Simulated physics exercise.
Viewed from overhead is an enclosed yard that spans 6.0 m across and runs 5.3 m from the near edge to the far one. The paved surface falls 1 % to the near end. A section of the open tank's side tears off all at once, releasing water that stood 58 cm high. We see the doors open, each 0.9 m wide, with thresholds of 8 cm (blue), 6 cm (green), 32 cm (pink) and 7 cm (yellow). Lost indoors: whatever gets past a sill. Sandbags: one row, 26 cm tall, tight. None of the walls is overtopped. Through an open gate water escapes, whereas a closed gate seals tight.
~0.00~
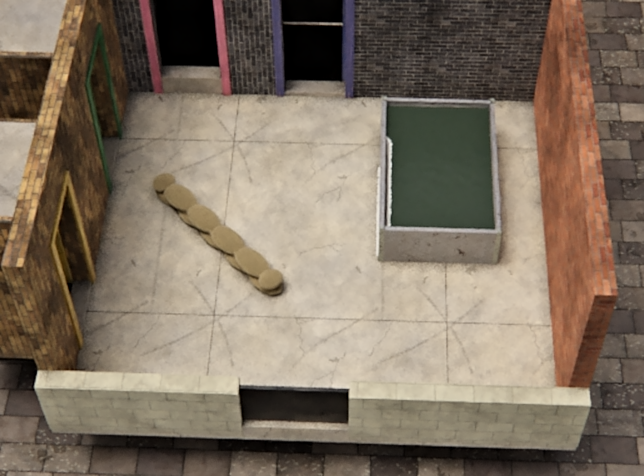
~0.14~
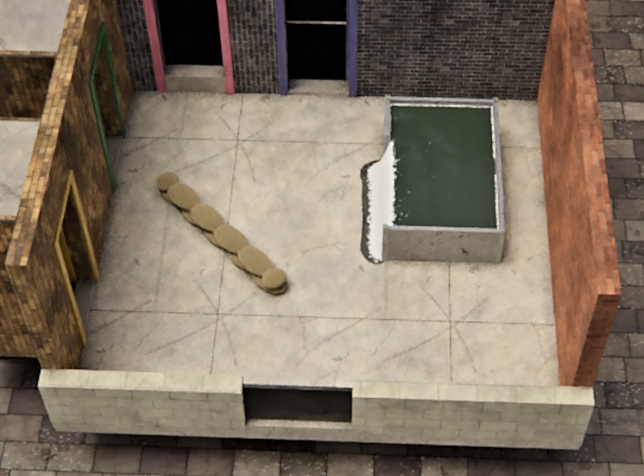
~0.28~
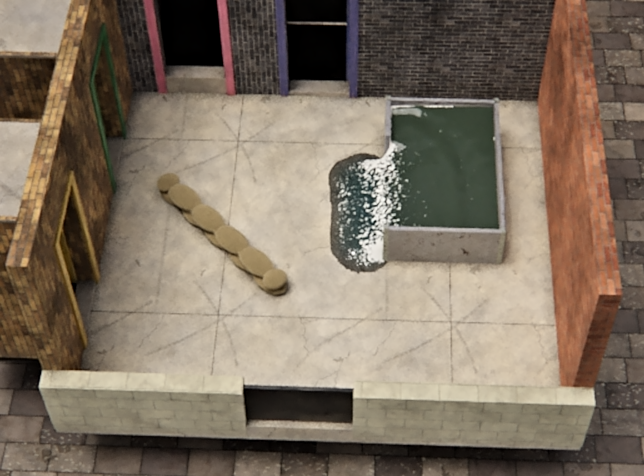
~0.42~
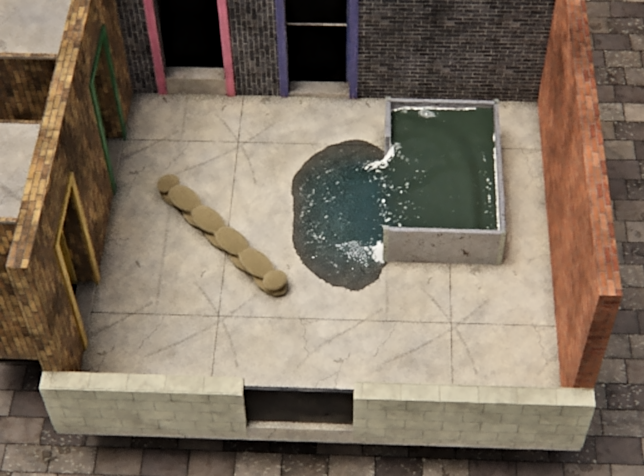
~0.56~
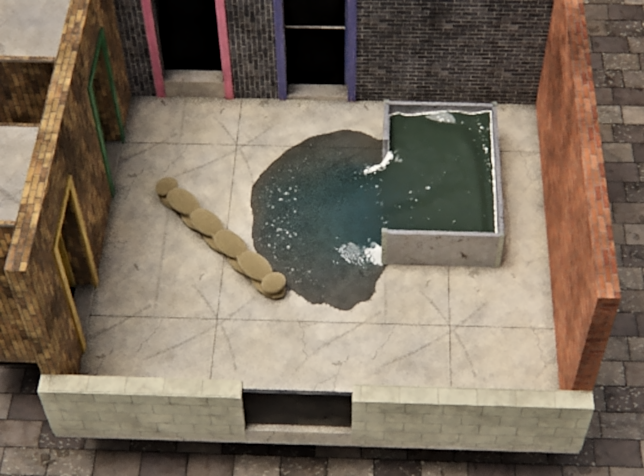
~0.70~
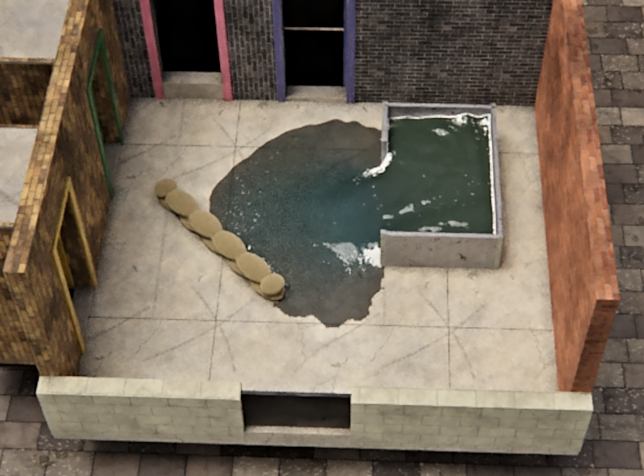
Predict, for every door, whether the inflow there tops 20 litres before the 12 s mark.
Prediction: At the blue door it falls short of 20 litres; at the green door it tops 20 litres; at the pink door it falls short of 20 litres; at the yellow door it falls short of 20 litres.
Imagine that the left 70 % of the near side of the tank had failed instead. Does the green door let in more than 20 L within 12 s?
Then: Green not over.
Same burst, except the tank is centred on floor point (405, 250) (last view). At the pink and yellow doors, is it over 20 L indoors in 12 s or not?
Result - pink door does not exceed it, yellow door exceeds it.
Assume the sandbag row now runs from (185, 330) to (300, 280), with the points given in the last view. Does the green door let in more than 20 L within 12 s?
Next, green ends up on the high side.
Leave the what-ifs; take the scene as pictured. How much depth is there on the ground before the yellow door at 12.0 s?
It comes to near 5.5 cm.
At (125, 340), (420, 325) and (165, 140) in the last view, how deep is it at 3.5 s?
Taking the spots in order: 1 cm, 0 cm, 22 cm.
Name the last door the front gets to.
The yellow door is last.
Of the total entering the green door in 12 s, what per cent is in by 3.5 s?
Some 45 per cent by then.
After 1.4 s water covers 30 % of the floor and is deepest (36 cm) near (261, 260); blue door 1 cm at the sill, 0 L in, green door 6 cm at the sill, 0 L in, pink door not reached, yellow door not reached.
After 2.2 s water covers 40 % of the floor and is deepest (44 cm) near (130, 100); blue door 2 cm at the sill, 0 L in, green door 9 cm at the sill, 29 L in, pink door 12 cm at the sill, 0 L in, yellow door not reached.
After 3.5 s water covers 50 % of the floor and is deepest (23 cm) near (125, 127); blue door 6 cm at the sill, 0 L in, green door 16 cm at the sill, 95 L in, pink door 22 cm at the sill, 0 L in, yellow door not reached.
After 7.0 s water covers 90 % of the floor and is deepest (14 cm) near (204, 413); blue door 5 cm at the sill, 0 L in, green door 10 cm at the sill, 200 L in, pink door 8 cm at the sill, 0 L in, yellow door 4 cm at the sill, 5 L in.
After 12.0 s water covers 95 % of the floor and is deepest (12 cm) near (424, 420); blue door 4 cm at the sill, 0 L in, green door 4 cm at the sill, 210 L in, pink door 3 cm at the sill, 0 L in, yellow door 6 cm at the sill, 6 L in.
